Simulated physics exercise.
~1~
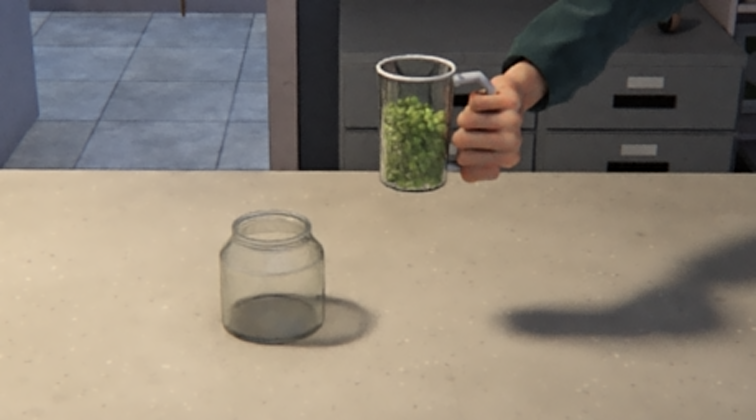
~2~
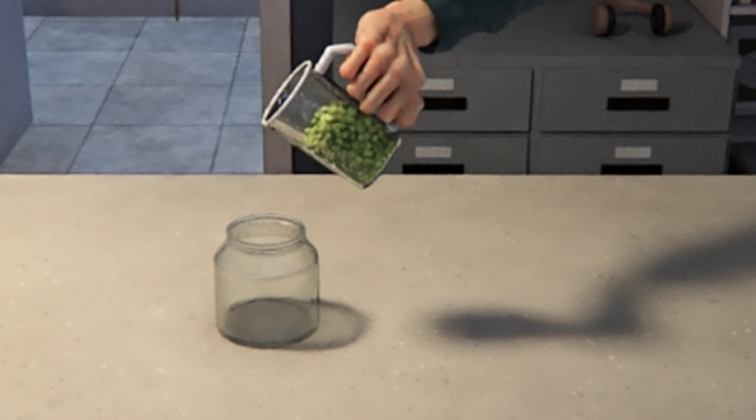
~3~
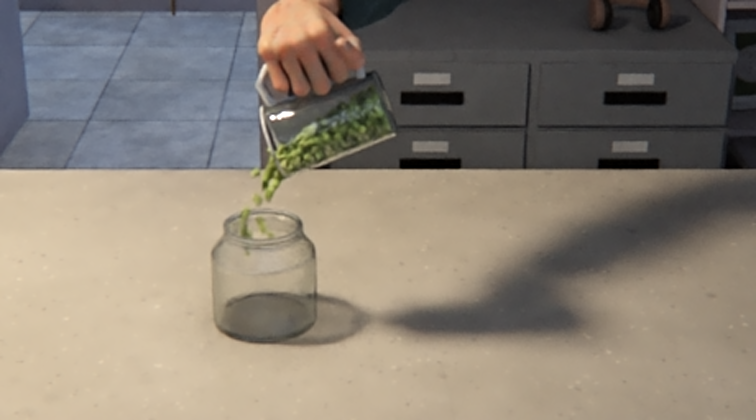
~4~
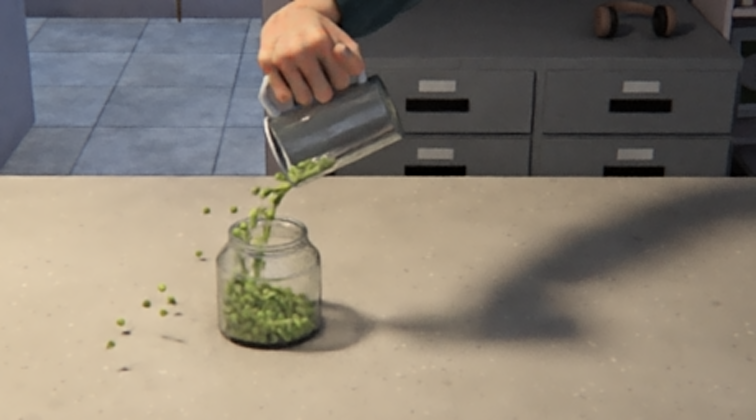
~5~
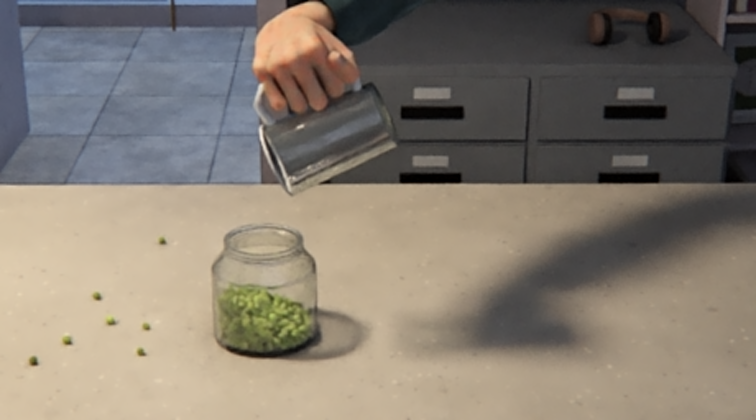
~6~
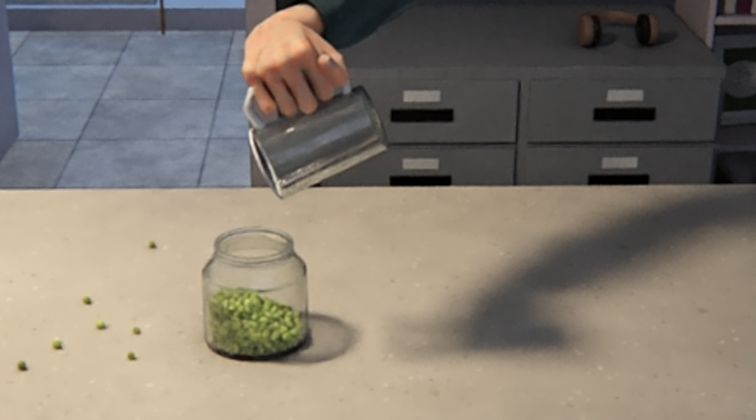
A hand carried a clear handled cup of small green peas leftward over an open glass jar and tipped it until the peas poured in, leaving the cup empty and the jar partly filled, with a few stray peas scattered on the counter to the left.
